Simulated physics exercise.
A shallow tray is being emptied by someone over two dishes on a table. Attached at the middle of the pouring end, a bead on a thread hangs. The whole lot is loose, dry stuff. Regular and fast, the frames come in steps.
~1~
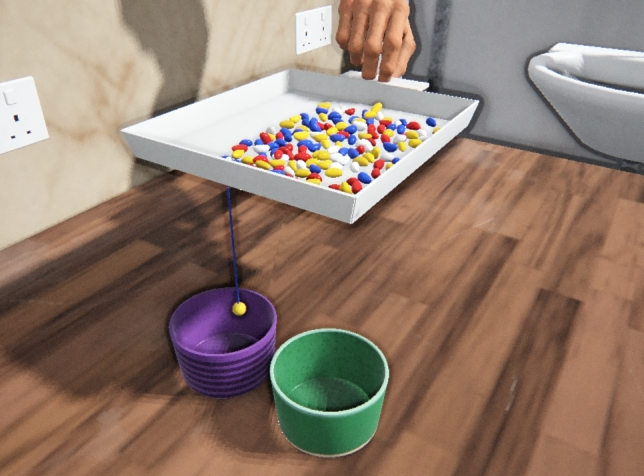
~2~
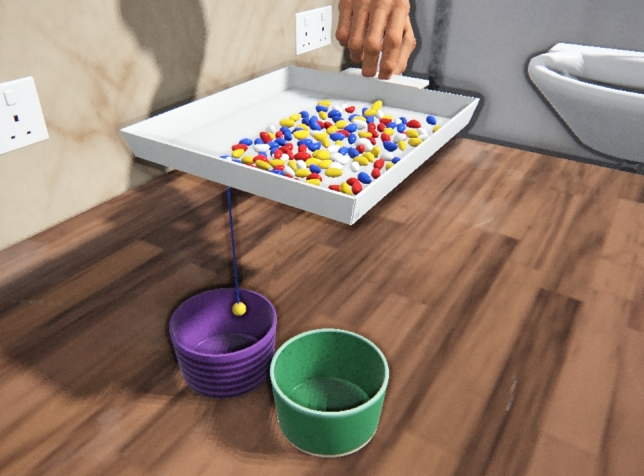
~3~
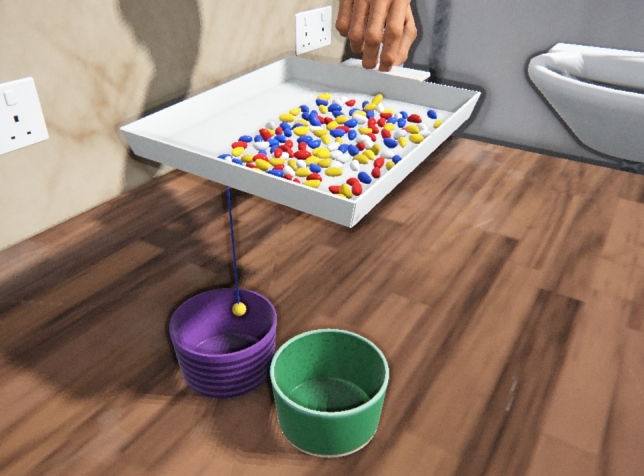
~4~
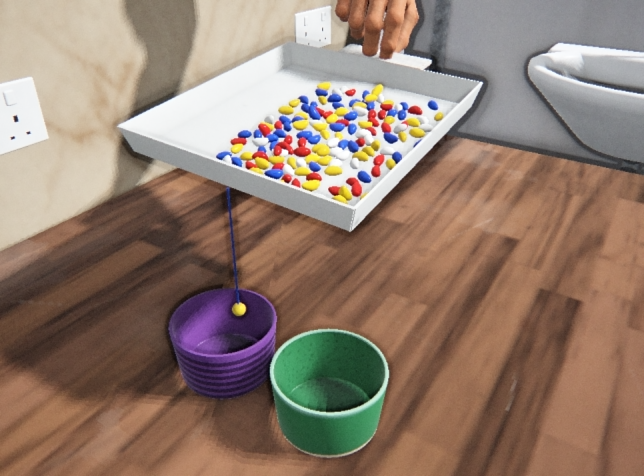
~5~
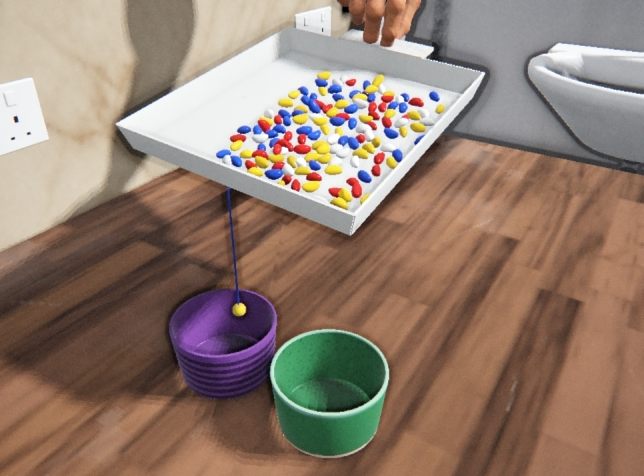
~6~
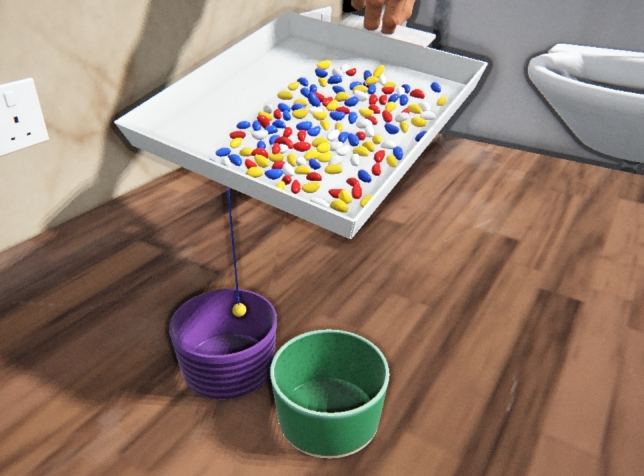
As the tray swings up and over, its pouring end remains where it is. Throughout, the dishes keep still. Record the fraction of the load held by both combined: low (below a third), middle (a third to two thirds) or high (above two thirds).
Fraction held by both: High.
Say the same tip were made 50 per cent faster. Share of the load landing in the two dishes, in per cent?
That works out at some 70 per cent.
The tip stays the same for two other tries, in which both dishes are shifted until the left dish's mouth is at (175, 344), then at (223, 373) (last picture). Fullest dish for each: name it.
Attempt 1: The one on the right side. Attempt 2: The one on the left side.
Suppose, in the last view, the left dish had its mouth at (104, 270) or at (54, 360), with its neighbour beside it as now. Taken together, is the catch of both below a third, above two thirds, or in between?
Where the dishes stand first, under a third; where they stand second, less than a third.
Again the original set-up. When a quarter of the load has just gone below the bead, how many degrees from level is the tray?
Close to 110 degrees, I reckon.
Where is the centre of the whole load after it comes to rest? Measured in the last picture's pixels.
Resting centre, last picture - approx. (322, 417).
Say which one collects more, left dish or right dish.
The right-hand one.
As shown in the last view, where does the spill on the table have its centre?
Those pieces end up centred close to (248, 470).
Just after the last frame, tray tipped steeply; every one on the tray.
A moment on, tray tipped right over; almost all on the tray; just a few in the air.
Further on, tray tipped past a quarter turn; the larger part in the right dish; roughly a quarter outside both.
When it is over, tray tipped past a quarter turn; the larger part in the right dish; not one in the left dish; roughly a quarter outside both.
